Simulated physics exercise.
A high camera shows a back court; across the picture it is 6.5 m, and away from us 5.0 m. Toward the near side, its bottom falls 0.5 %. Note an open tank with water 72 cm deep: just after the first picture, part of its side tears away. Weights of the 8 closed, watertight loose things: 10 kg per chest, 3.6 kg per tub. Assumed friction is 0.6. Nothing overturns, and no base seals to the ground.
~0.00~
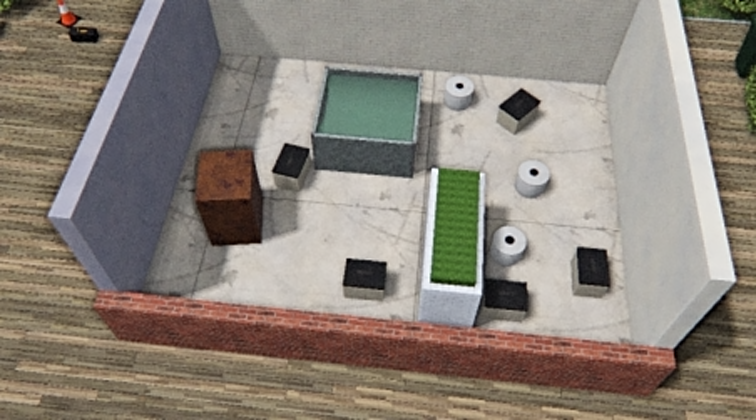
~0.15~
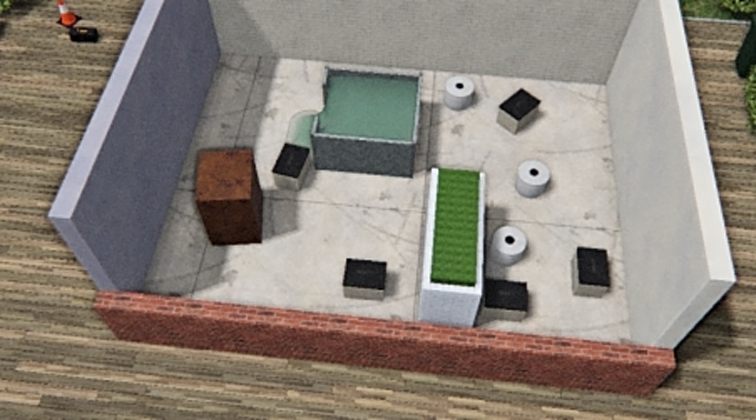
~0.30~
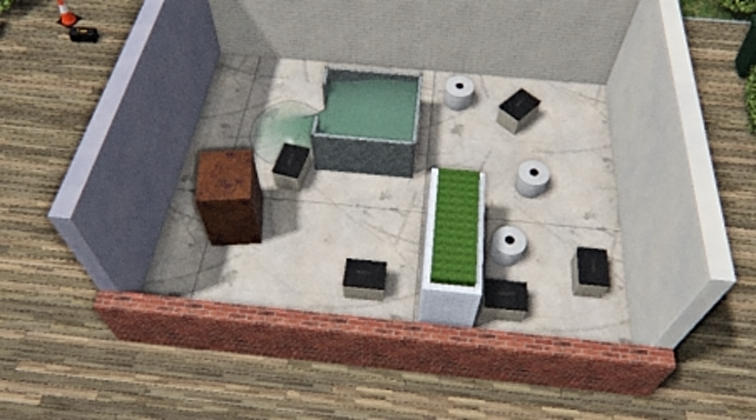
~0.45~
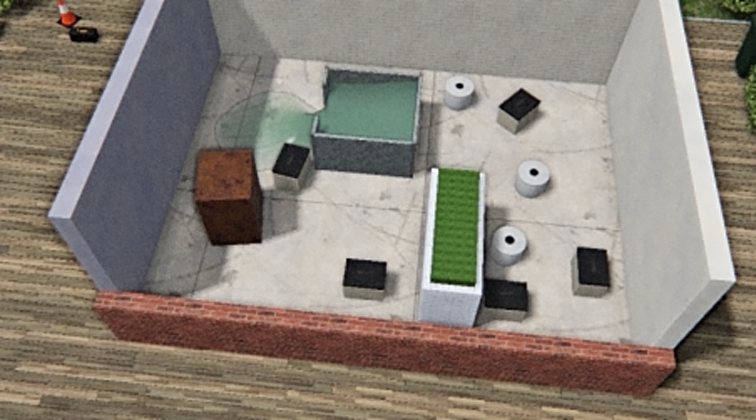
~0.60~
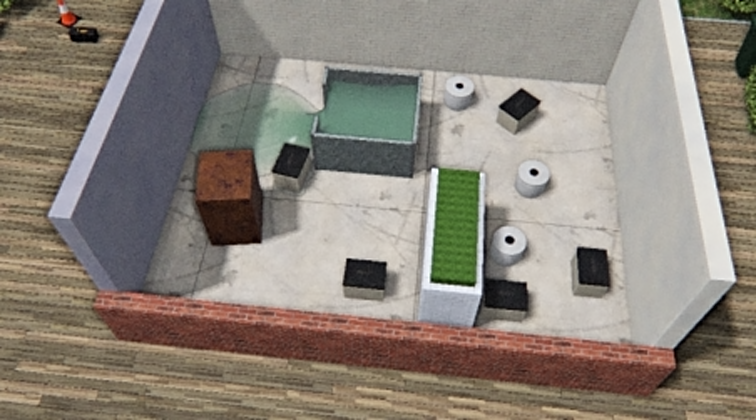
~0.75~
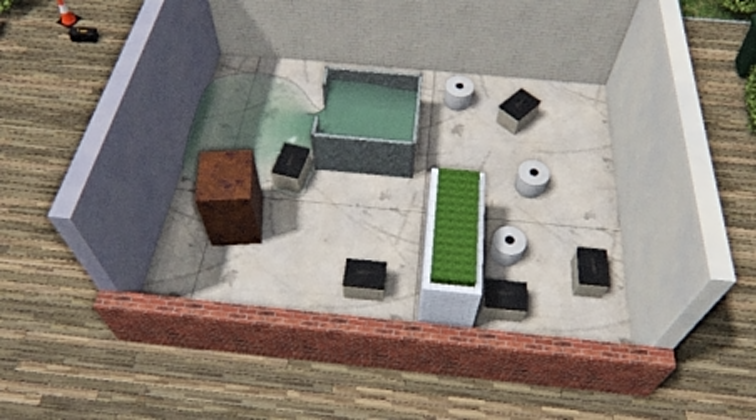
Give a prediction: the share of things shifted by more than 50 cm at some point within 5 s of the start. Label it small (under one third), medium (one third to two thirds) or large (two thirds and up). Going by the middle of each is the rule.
Small.
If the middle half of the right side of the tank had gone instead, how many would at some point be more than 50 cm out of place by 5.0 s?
The count would be 5.
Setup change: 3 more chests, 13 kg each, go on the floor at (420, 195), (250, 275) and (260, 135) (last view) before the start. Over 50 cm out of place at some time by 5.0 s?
Going through them in turn, I'd say not that far, not that far and beyond.
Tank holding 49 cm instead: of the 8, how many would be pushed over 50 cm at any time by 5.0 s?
Then it comes to 1.
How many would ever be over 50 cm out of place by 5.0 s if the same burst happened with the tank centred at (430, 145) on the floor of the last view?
In that case the number is 1.
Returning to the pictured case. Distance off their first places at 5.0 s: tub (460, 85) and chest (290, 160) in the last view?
Respectively, 150 centimetres and 10 centimetres.
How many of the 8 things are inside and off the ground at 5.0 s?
It comes to 1 of them.
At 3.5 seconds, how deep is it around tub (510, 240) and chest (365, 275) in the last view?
0 and 2 cm.
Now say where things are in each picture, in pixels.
A chest at (291, 159), on the bottom; a chest at (365, 273), on the bottom; water covers 1.9 m2; 0 of 8 have shifted, in the first frame.
A chest at (291, 159) rests on the ground; a chest at (365, 273) rests on the ground; water covers 2.3 m2; 0 of 8 have shifted, in the second frame.
A chest at (291, 159), on the bottom; a chest at (365, 273) rests on the ground; water covers 3.0 m2; 0 of 8 have shifted, in the third frame.
A chest at (291, 159), on the bottom; a chest at (365, 273) rests on the ground; 3.9 m2 under water; 0 of 8 have shifted, in the fourth frame.
A chest at (291, 159) rests on the ground; a chest at (365, 273), on the bottom; 4.9 m2 under water; 0 of 8 have shifted, in the fifth frame.
A chest at (291, 159), on the bottom; a chest at (365, 273), on the bottom; water covers 5.7 m2; 0 of 8 have shifted, in the sixth frame.
After 1.1 s 0 of 8 are over 50 cm from their spots; 0 afloat.
After 2.2 s 0 of 8 are over 50 cm from their spots; 0 afloat.
After 3.5 s 0 of 8 are over 50 cm from their spots; 0 afloat.
After 5.0 s 1 of 8 are over 50 cm from their spots, and 1 have been at some point; 1 afloat.
